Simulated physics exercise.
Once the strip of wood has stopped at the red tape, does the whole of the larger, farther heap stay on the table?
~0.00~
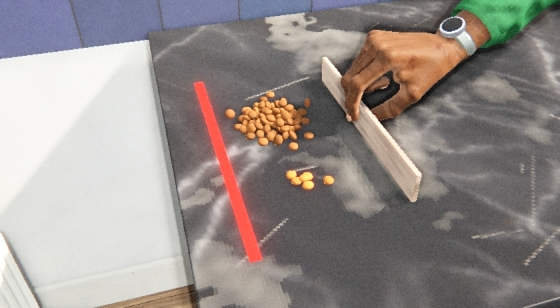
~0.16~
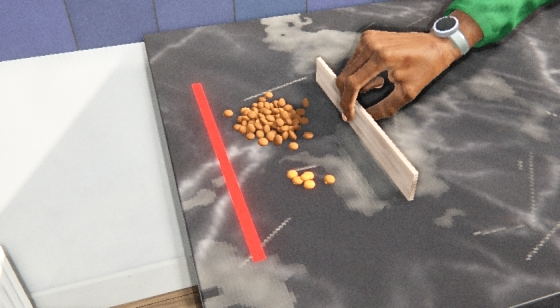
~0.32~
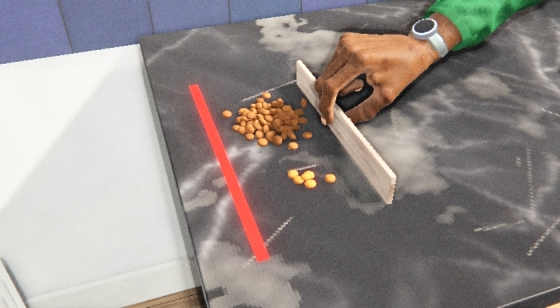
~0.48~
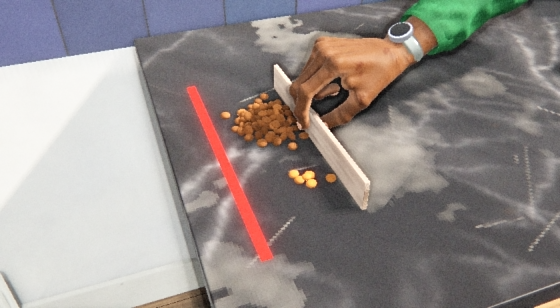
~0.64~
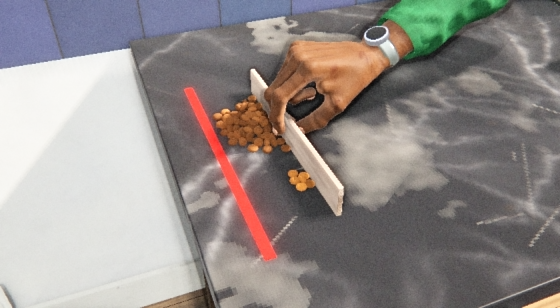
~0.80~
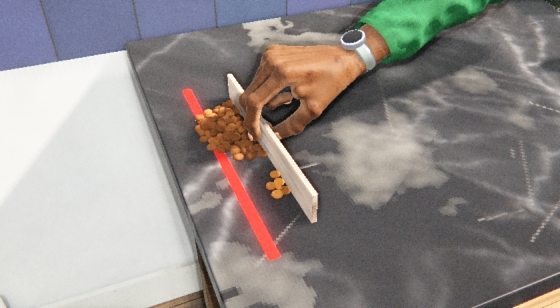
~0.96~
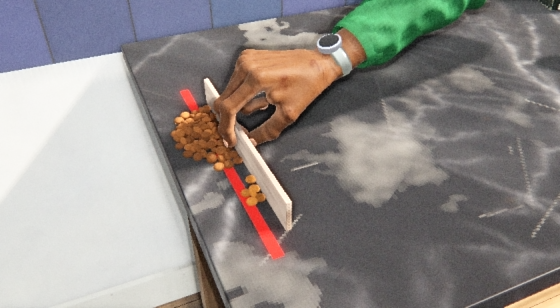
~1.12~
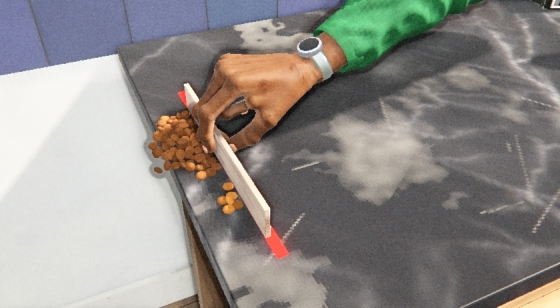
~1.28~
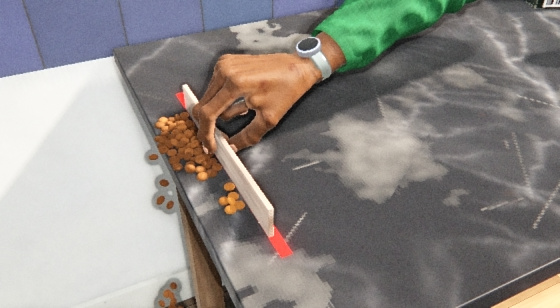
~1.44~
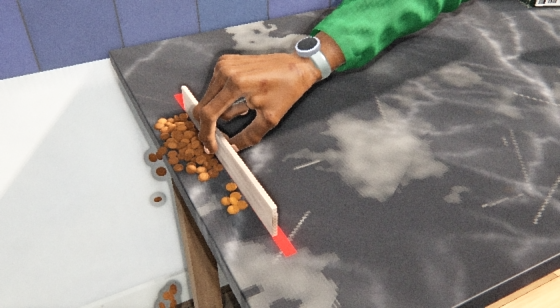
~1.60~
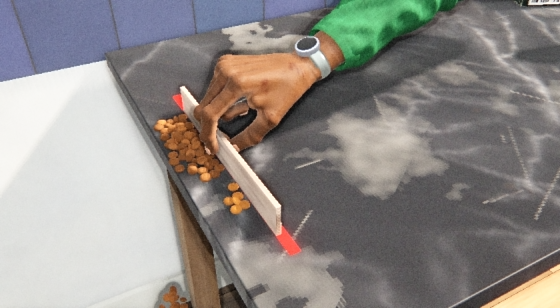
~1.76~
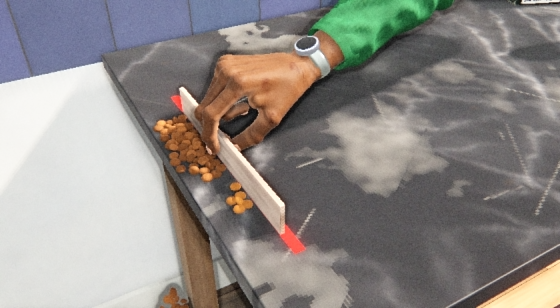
No, some of the larger heap drops over the edge, though most of it stays up. The little heap nearer the viewer remains entirely on the table.
